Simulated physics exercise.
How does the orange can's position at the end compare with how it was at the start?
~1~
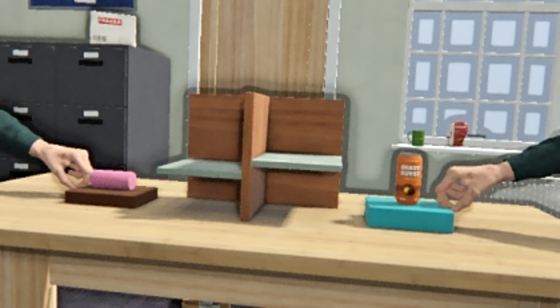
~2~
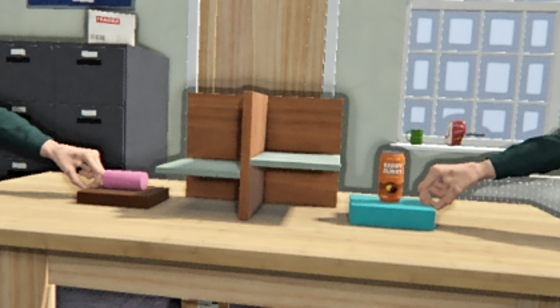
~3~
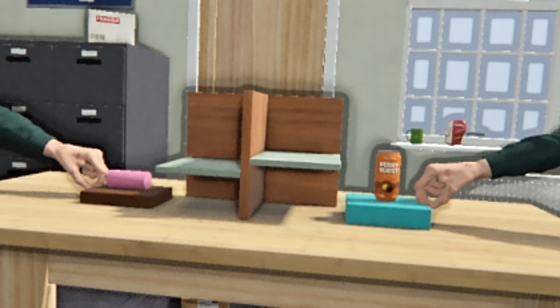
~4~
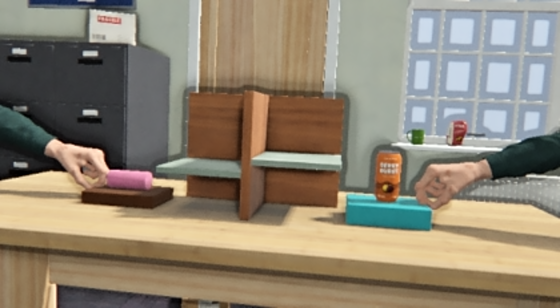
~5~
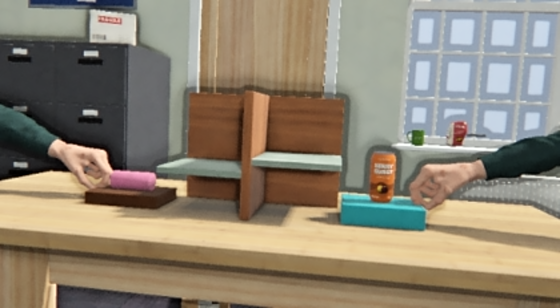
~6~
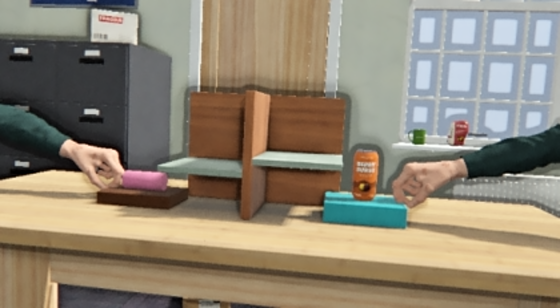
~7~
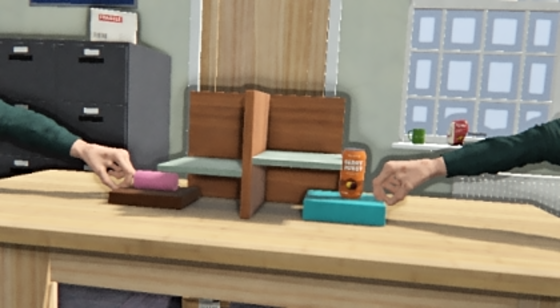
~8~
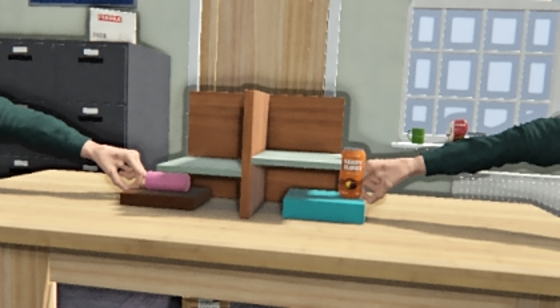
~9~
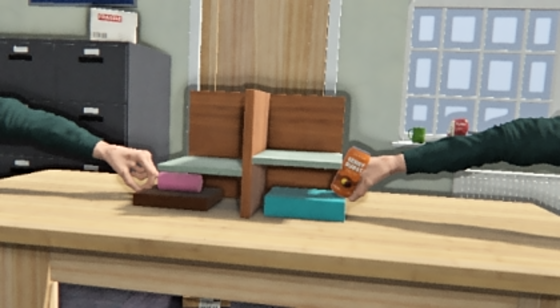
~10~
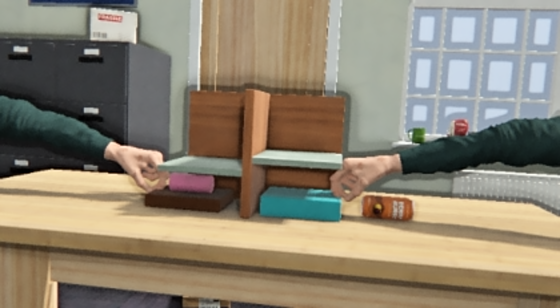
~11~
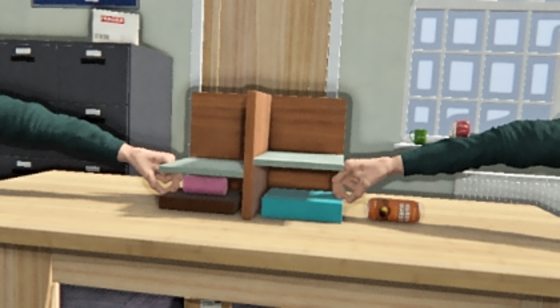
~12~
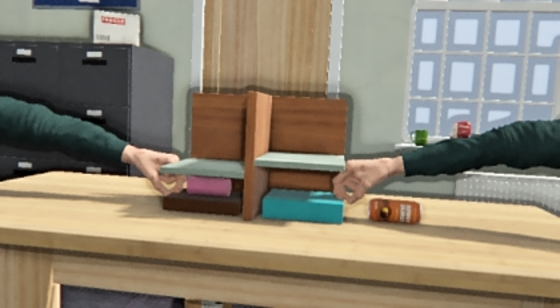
At the start the orange can stands upright on the turquoise tray, and at the end it lies on its side on the table to the right of the tray.
